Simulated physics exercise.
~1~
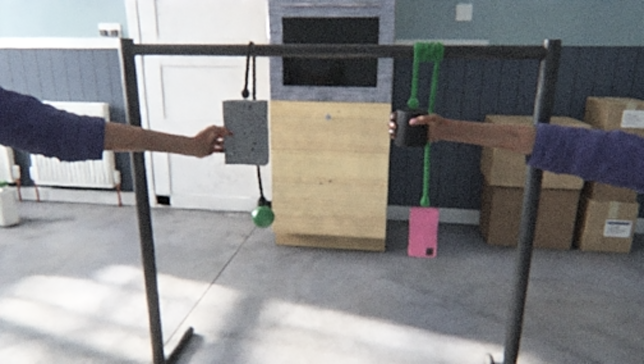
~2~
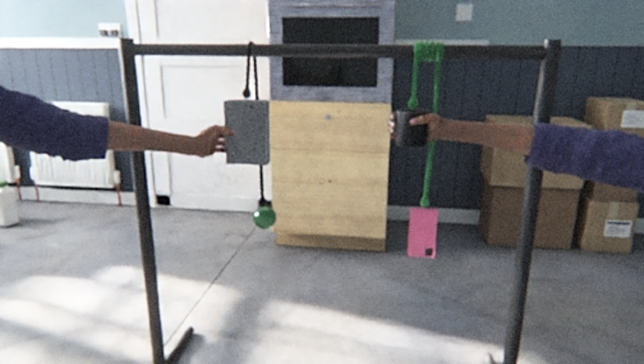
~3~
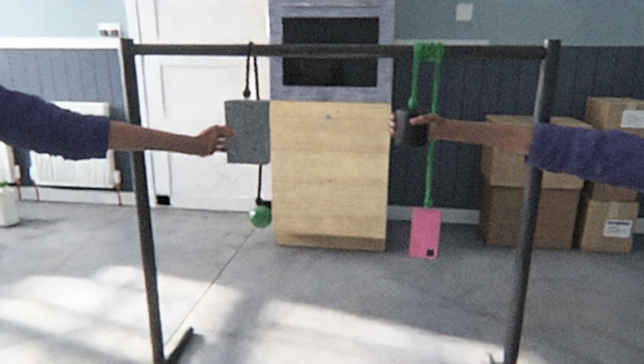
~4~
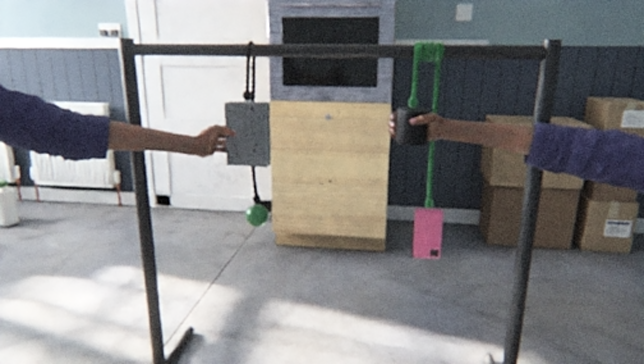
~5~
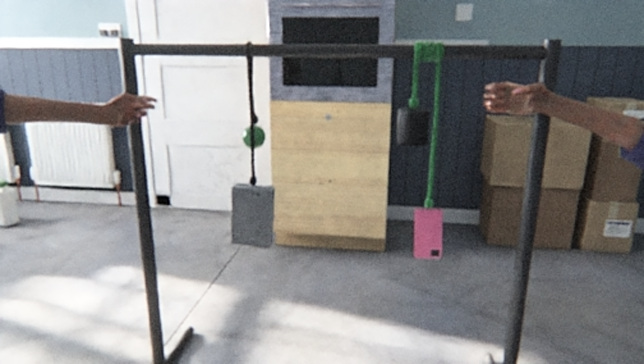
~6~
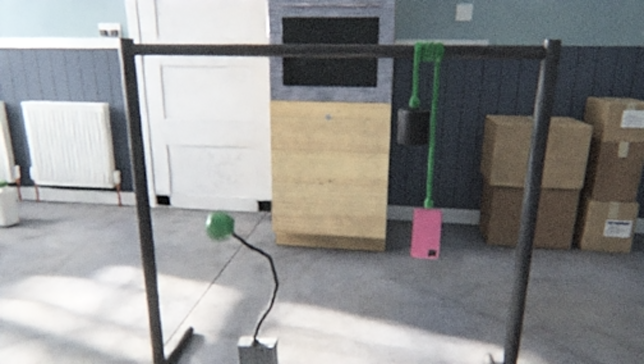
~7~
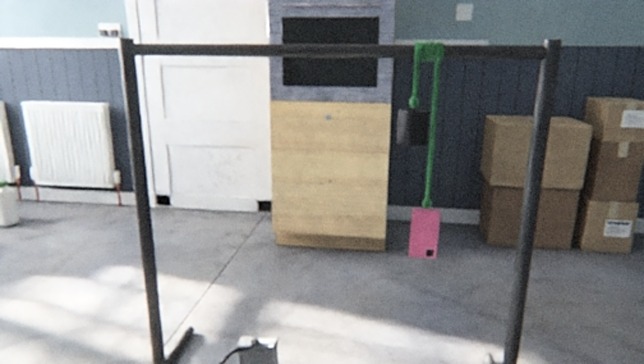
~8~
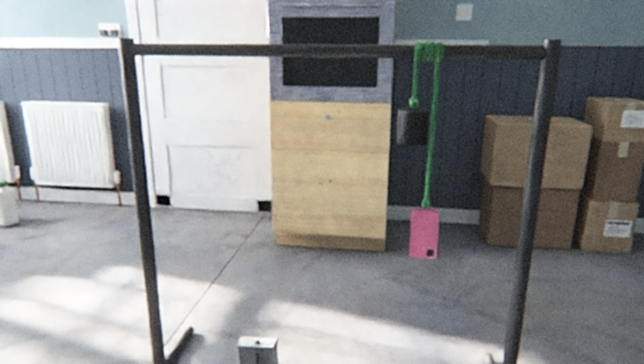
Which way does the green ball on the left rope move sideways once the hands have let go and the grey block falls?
The green ball moves to the left as its rope comes off the rail.
